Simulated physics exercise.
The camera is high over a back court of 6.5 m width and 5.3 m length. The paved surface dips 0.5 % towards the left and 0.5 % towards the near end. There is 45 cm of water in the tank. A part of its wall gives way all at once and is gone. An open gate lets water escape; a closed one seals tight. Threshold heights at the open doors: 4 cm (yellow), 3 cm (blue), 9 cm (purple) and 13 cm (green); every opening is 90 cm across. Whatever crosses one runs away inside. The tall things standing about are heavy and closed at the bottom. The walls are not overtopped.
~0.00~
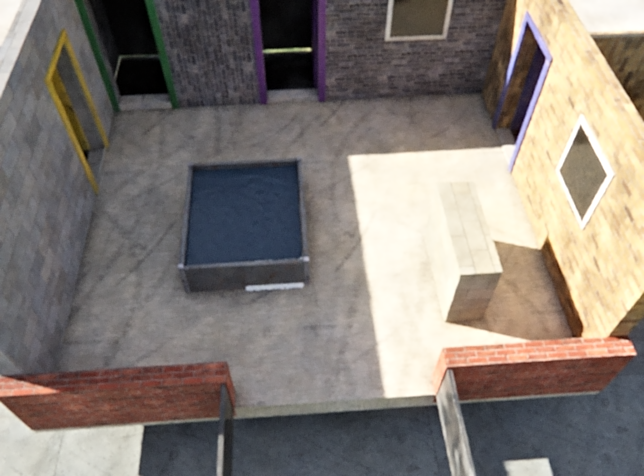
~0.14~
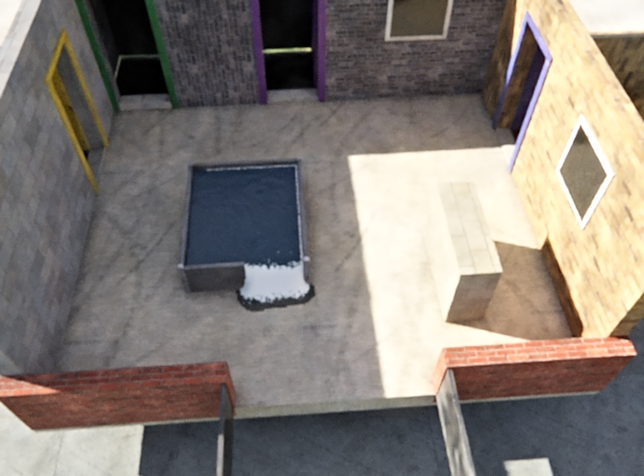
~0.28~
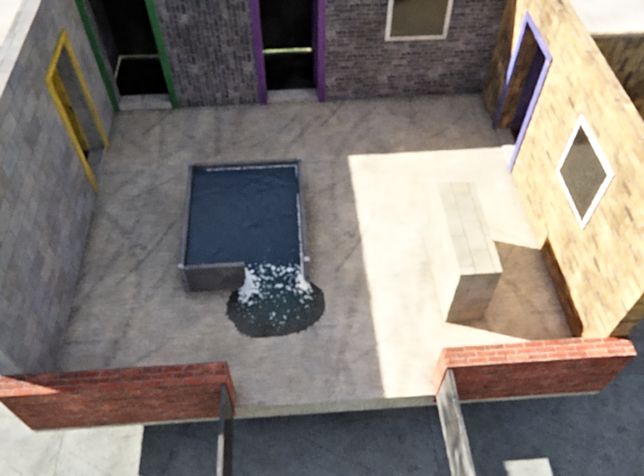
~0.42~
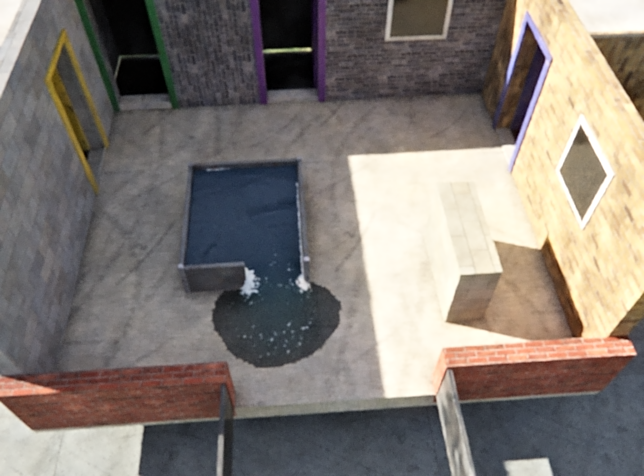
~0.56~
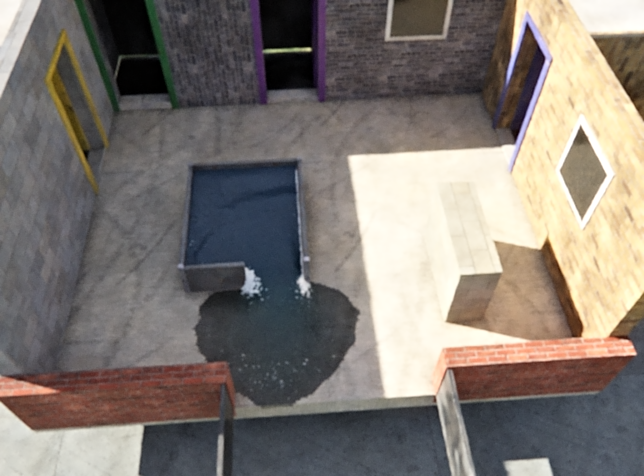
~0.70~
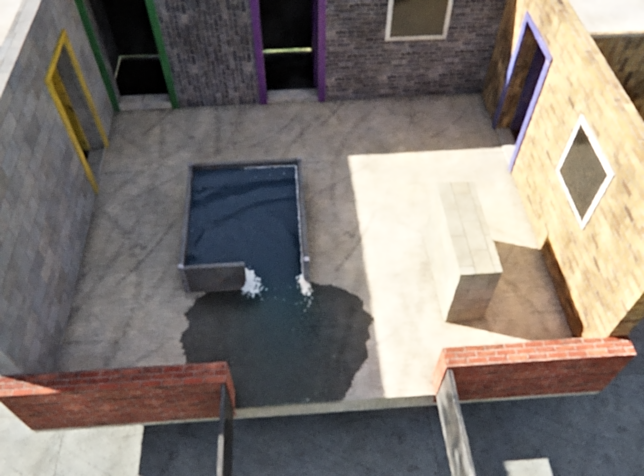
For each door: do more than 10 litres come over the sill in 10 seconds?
The water let in: At the yellow door it does not reach the limit; at the blue door it does not reach the limit; at the purple door it stays under the limit; at the green door it stays under the limit.
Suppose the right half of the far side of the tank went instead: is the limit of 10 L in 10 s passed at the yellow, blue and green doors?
Against that limit: Yellow past it, blue over, green not over.
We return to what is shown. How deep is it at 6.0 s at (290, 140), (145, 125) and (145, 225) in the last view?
About 0, 0 and 1 cm.
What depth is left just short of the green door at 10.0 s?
Roughly 1.5 cm deep.
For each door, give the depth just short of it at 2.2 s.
In cm: Yellow 0, blue 0, purple 0, green 0.
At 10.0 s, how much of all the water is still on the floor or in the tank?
About 38 per cent.
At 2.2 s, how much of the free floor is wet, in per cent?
Some 15 per cent of it.
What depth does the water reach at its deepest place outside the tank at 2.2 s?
Roughly 18 cm.
After 1.4 s water covers 10 % of the floor and is deepest (22 cm) near (275, 297); yellow door not reached, blue door not reached, purple door not reached, green door not reached.
After 2.2 s water covers 15 % of the floor and is deepest (18 cm) near (275, 297); yellow door not reached, blue door not reached, purple door not reached, green door not reached.
After 3.5 s water covers 20 % of the floor and is deepest (14 cm) near (275, 297); yellow door not reached, blue door not reached, purple door not reached, green door not reached.
After 6.0 s water covers 30 % of the floor and is deepest (8 cm) near (275, 297); yellow door 1 cm at the sill, 0 L in, blue door not reached, purple door not reached, green door not reached.
After 10.0 s water covers 35 % of the floor and is deepest (5 cm) near (275, 297); yellow door 2 cm at the sill, 0 L in, blue door not reached, purple door not reached, green door 1 cm at the sill, 0 L in.
